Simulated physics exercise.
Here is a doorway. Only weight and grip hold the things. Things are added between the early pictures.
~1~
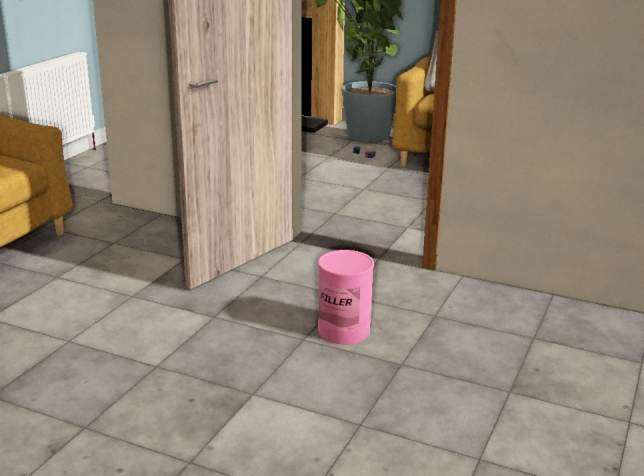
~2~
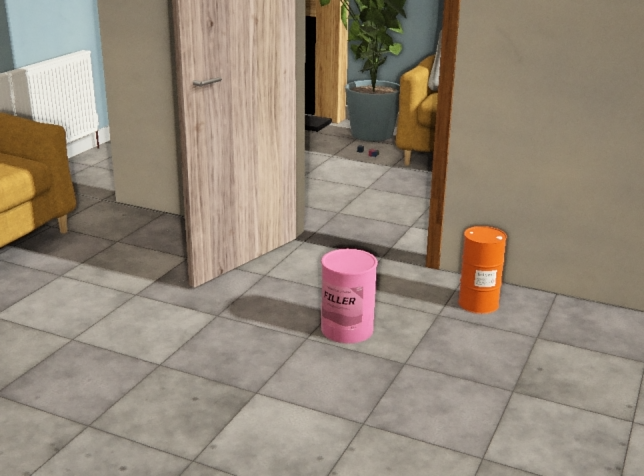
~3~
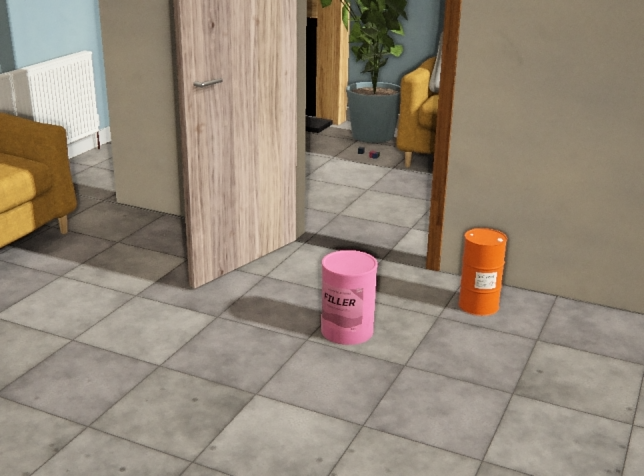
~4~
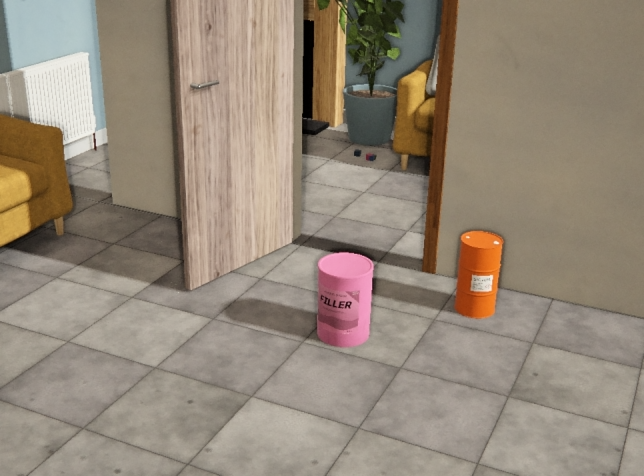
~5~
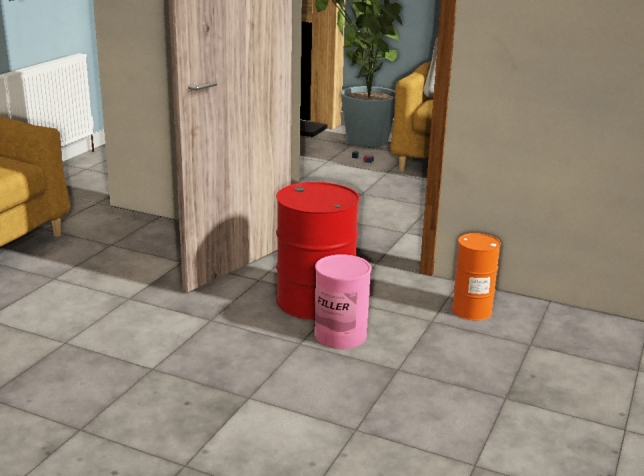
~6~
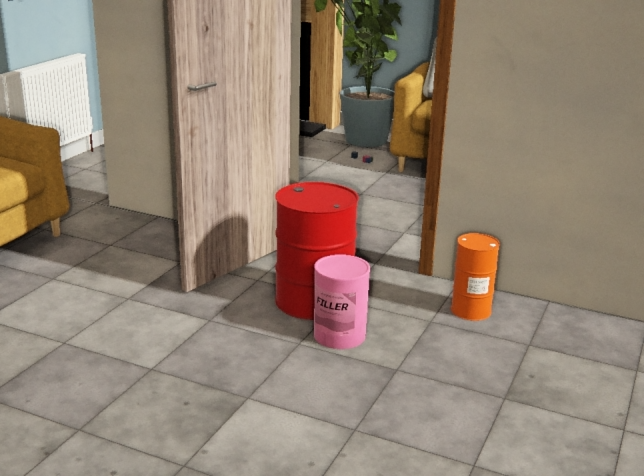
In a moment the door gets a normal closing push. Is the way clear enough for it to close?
In the end the door is blocked.
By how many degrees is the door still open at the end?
About 60°.
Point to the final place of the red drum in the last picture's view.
Around (337, 250).
Then, 0.40 s past the last view, door 95° open.
Then, 0.70 s past the last view, door 76° open.
Then, 0.90 s past the last view, door 66° open; red drum displaced a little near (325, 250).
Then, 1.10 s past the last view, door 62° open; red drum displaced a little near (335, 250).
Finally, door 61° open; all 3 still in place. Final places as the last picture's camera would see them, red drum near (337, 250).
